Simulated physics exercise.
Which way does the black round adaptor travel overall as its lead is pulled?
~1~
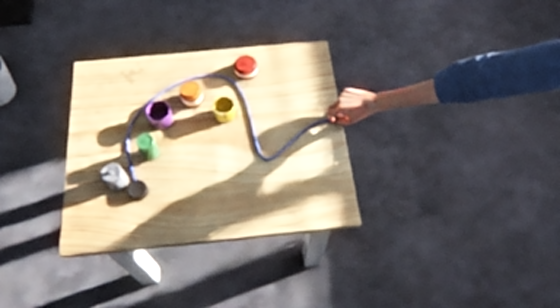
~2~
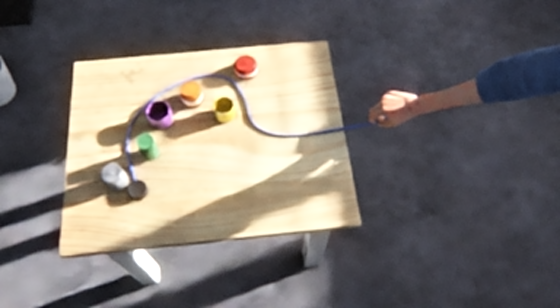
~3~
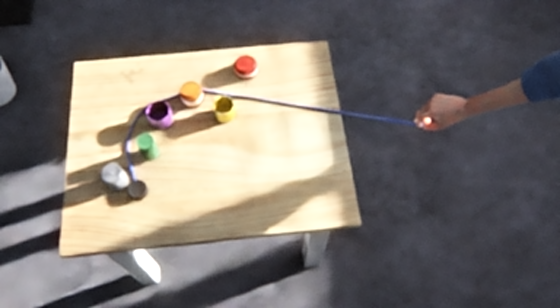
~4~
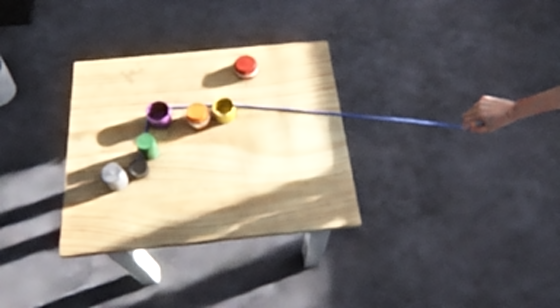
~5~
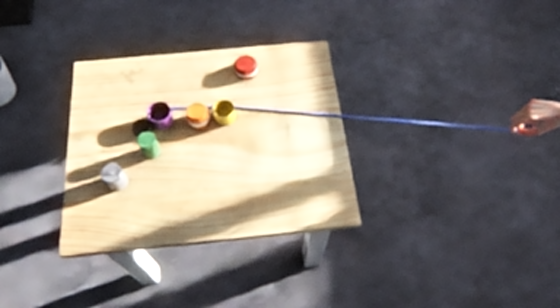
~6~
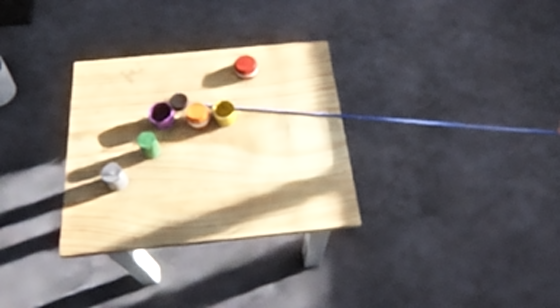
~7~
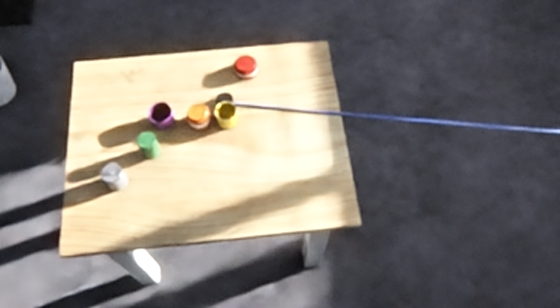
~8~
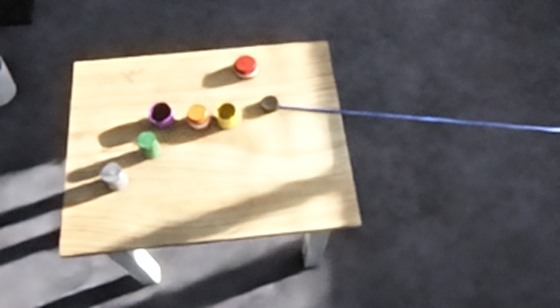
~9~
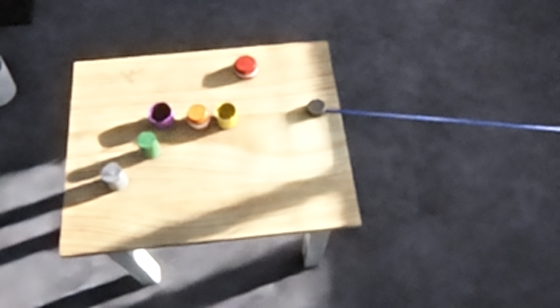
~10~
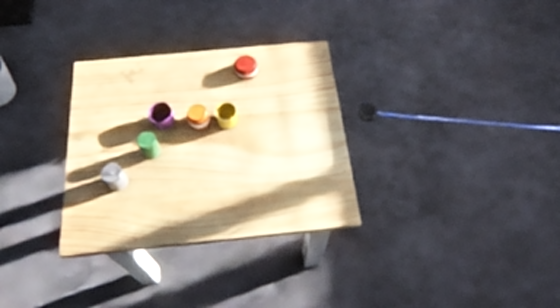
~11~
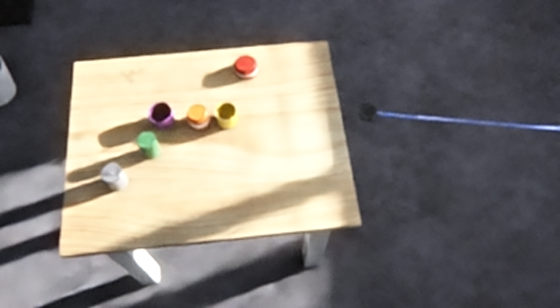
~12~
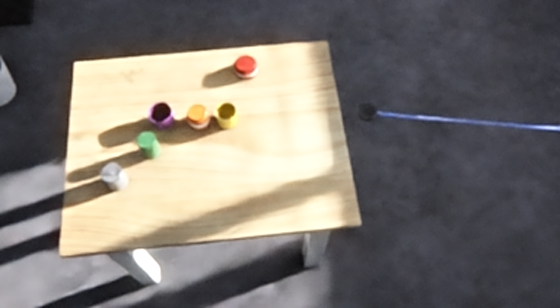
The black round adaptor travels to the right, crossing the table until it is past the right edge.
